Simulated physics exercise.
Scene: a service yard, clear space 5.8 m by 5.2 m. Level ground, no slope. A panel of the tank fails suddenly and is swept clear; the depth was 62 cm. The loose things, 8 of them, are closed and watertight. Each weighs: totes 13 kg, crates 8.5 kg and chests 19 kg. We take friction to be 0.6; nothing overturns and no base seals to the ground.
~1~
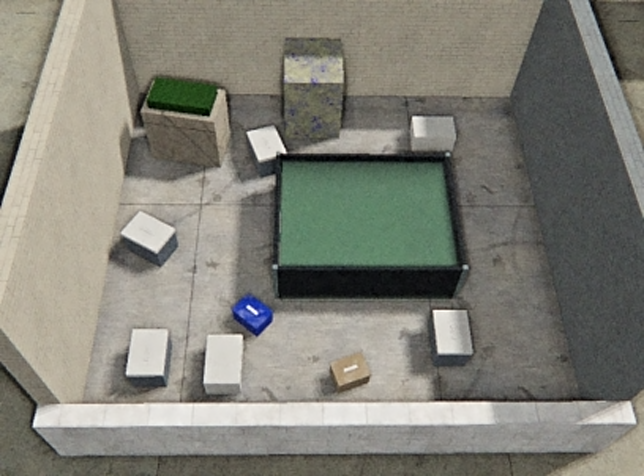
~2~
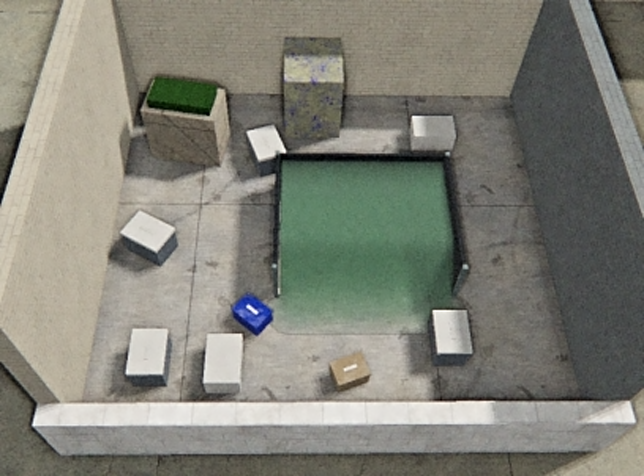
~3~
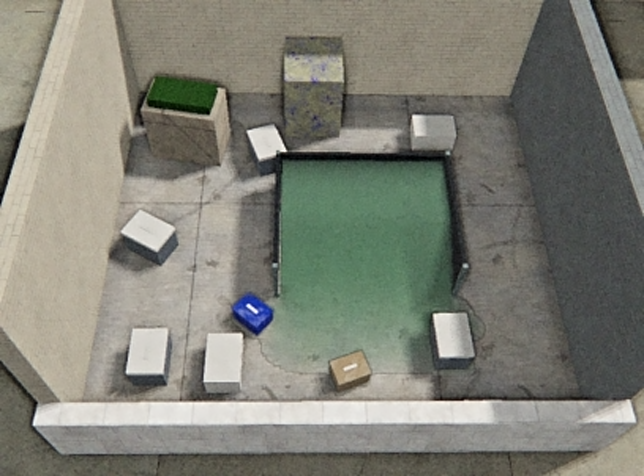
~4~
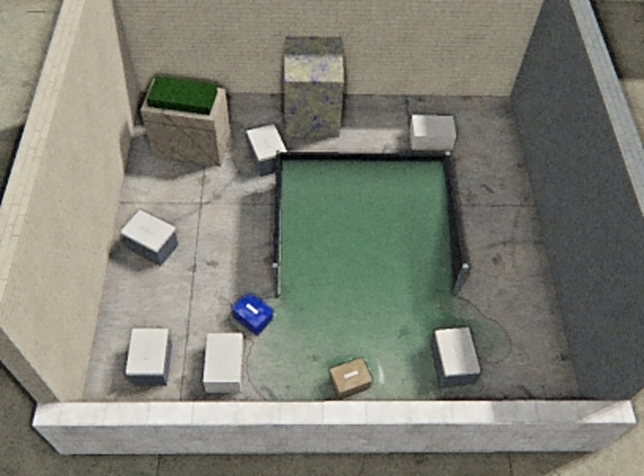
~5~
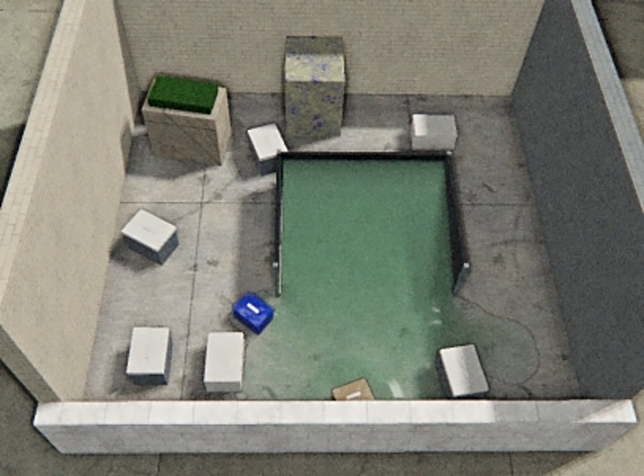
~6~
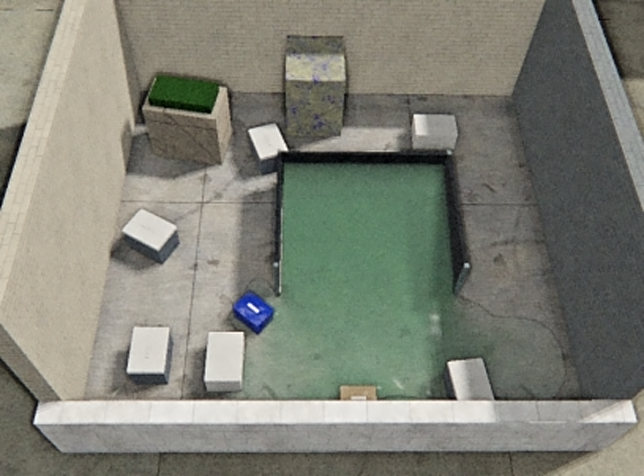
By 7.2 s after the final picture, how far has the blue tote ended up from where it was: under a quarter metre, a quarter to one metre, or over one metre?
Result: A little way off.
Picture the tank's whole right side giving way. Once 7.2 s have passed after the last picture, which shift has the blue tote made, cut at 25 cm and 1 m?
In that scenario the blue tote would have shifted only slightly.
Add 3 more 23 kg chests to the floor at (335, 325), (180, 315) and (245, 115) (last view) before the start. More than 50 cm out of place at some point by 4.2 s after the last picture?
First outside the limit, then outside the limit, then inside the limit.
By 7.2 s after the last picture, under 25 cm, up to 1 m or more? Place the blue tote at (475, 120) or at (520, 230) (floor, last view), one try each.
Outcomes in order: It is taken a long way; it is taken a long way.
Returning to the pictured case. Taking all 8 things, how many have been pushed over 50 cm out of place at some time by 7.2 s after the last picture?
Answer: 7.
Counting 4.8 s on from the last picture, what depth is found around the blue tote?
I'd say around 5 cm.
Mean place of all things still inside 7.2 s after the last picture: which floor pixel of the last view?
Mean position: Approximately (266, 199).
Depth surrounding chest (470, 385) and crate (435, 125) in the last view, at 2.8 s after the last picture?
Roughly 7 and 3 cm.
Then, 0.9 s after the last picture the blue tote is near (250, 309), 0.0 m from its start, aground; 2 afloat.
Then, 2.8 s after the last picture the blue tote is near (223, 288), 0.5 m from its start, aground; 2 afloat.
Then, 4.8 s after the last picture the blue tote is near (223, 288), 0.5 m from its start, aground; 4 afloat.
Then, 7.2 s after the last picture the blue tote is near (222, 288), 0.5 m from its start, aground; 6 afloat.
